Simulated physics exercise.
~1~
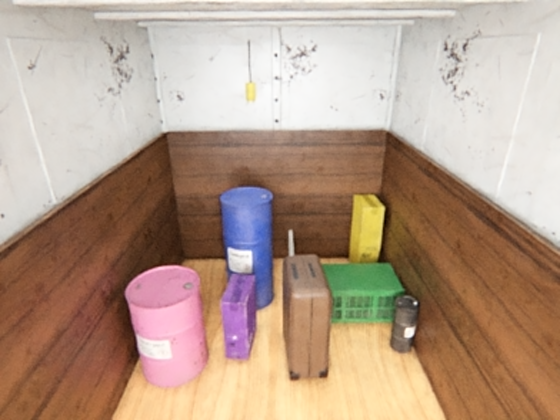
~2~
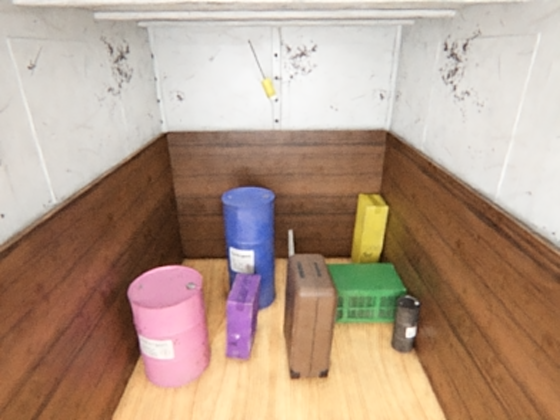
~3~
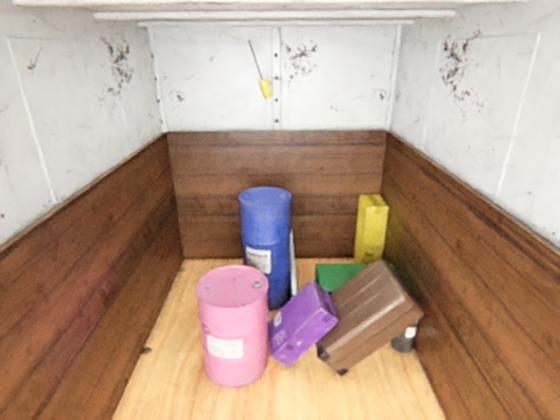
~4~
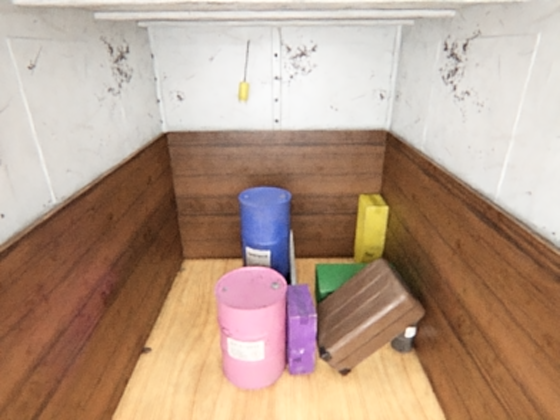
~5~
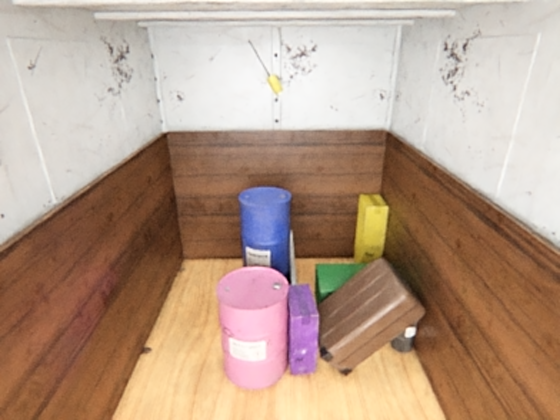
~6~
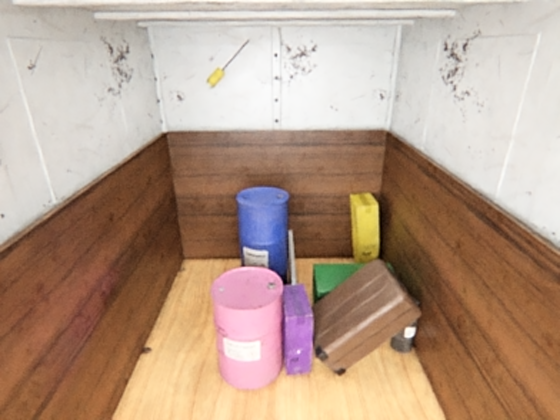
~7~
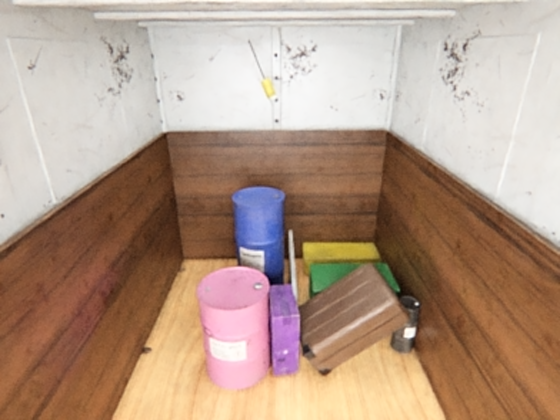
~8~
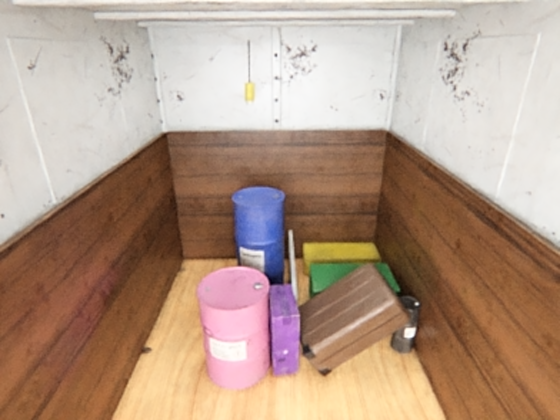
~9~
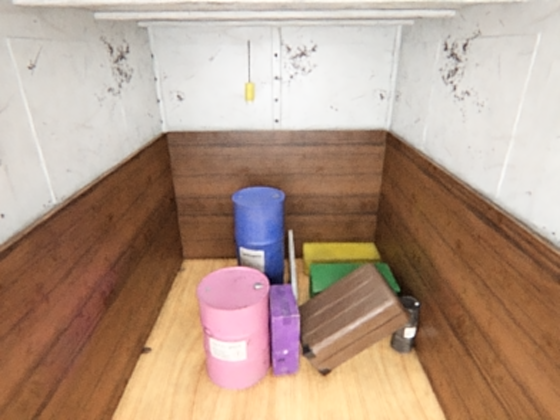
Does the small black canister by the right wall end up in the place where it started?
Yes, the black canister keeps its place near the right wall. It is partly hidden behind the tipped brown case for a while, but it is still standing in its original spot at the end.
